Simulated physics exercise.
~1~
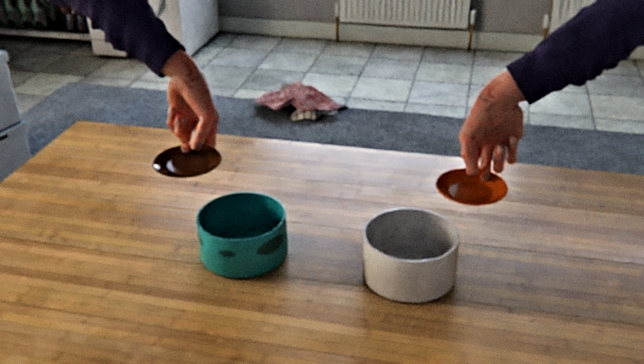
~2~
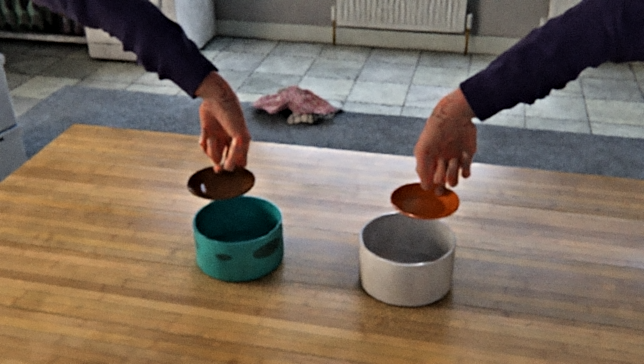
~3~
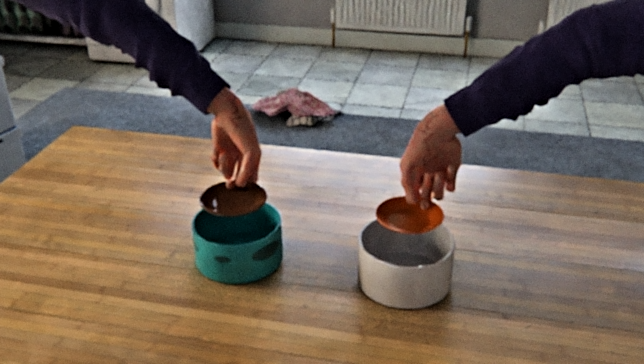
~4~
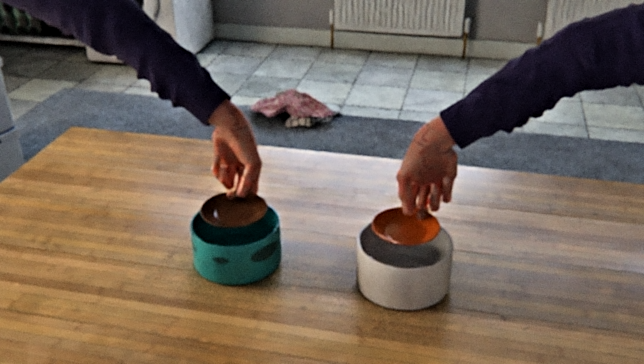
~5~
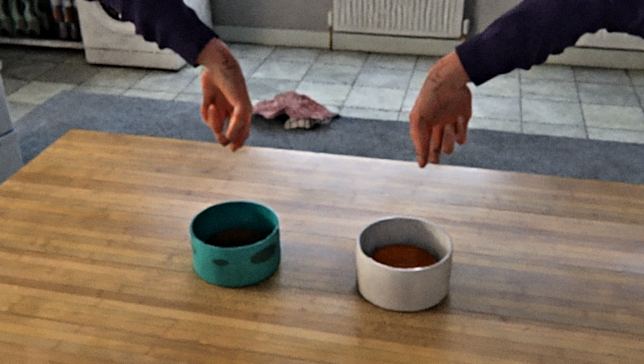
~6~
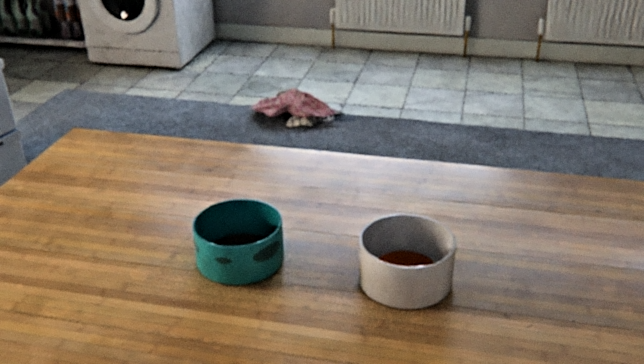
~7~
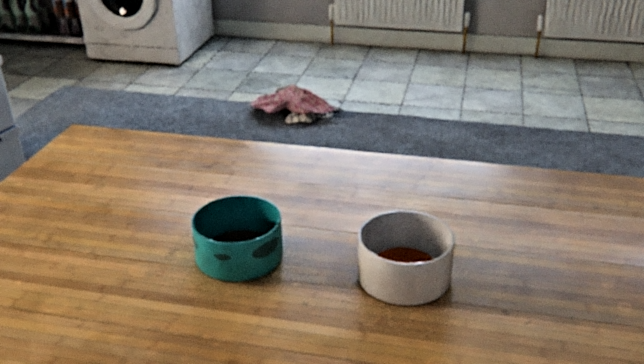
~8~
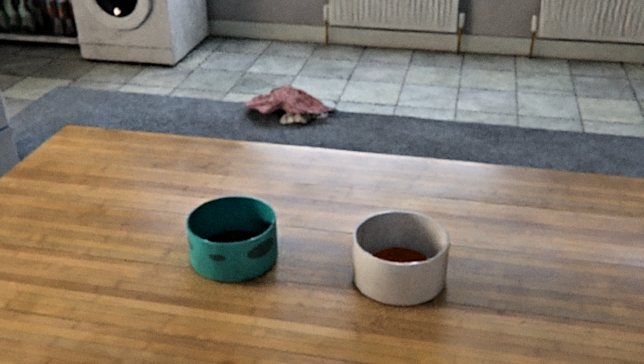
The clip shows two hands lowering a brown saucer into a teal round container on the left and an orange saucer into a pale one on the right, then letting go and withdrawing, leaving both saucers resting inside the containers on a wooden table.
